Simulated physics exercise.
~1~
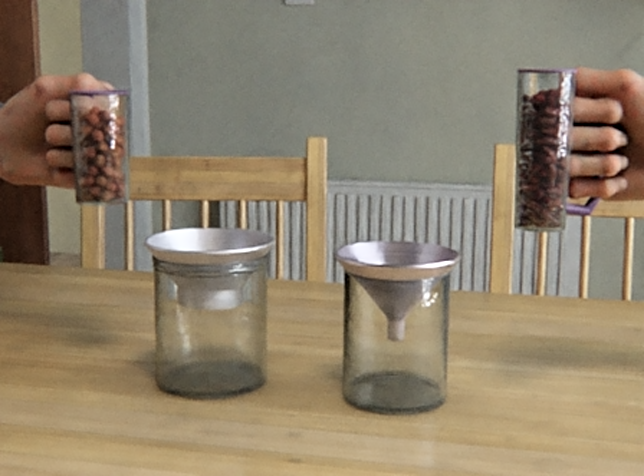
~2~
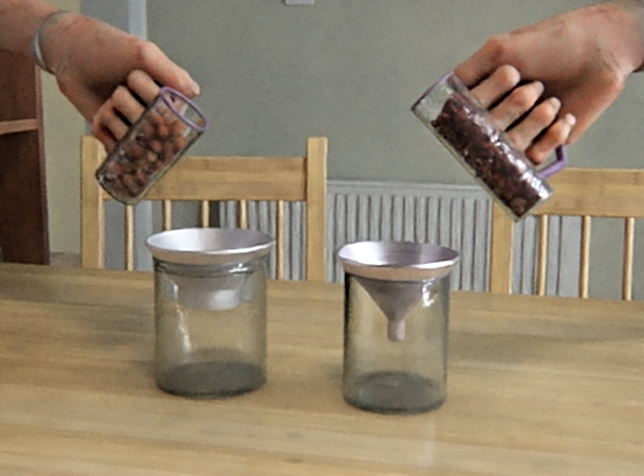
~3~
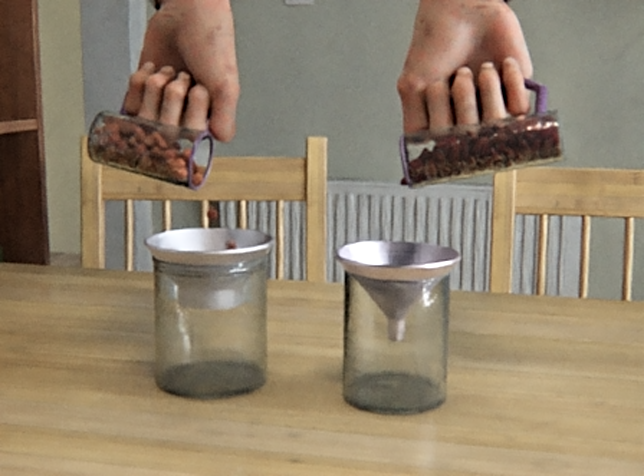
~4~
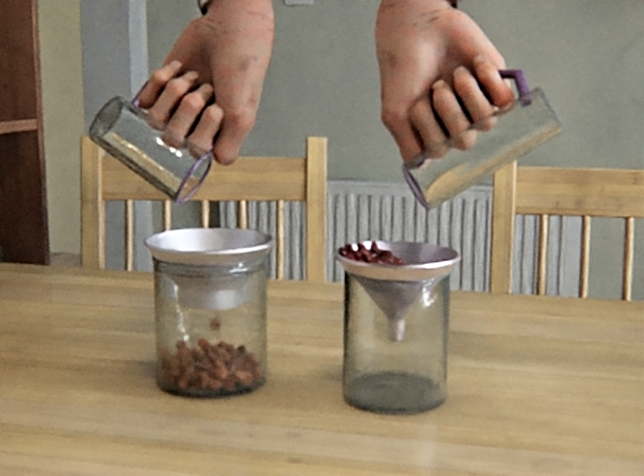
The video shows two hands tipping clear cups of small reddish-brown pieces over metal funnels set in glass jars on a wooden table. Both cups empty, and the left load ends up down in its jar while the right load stays stuck in its funnel.
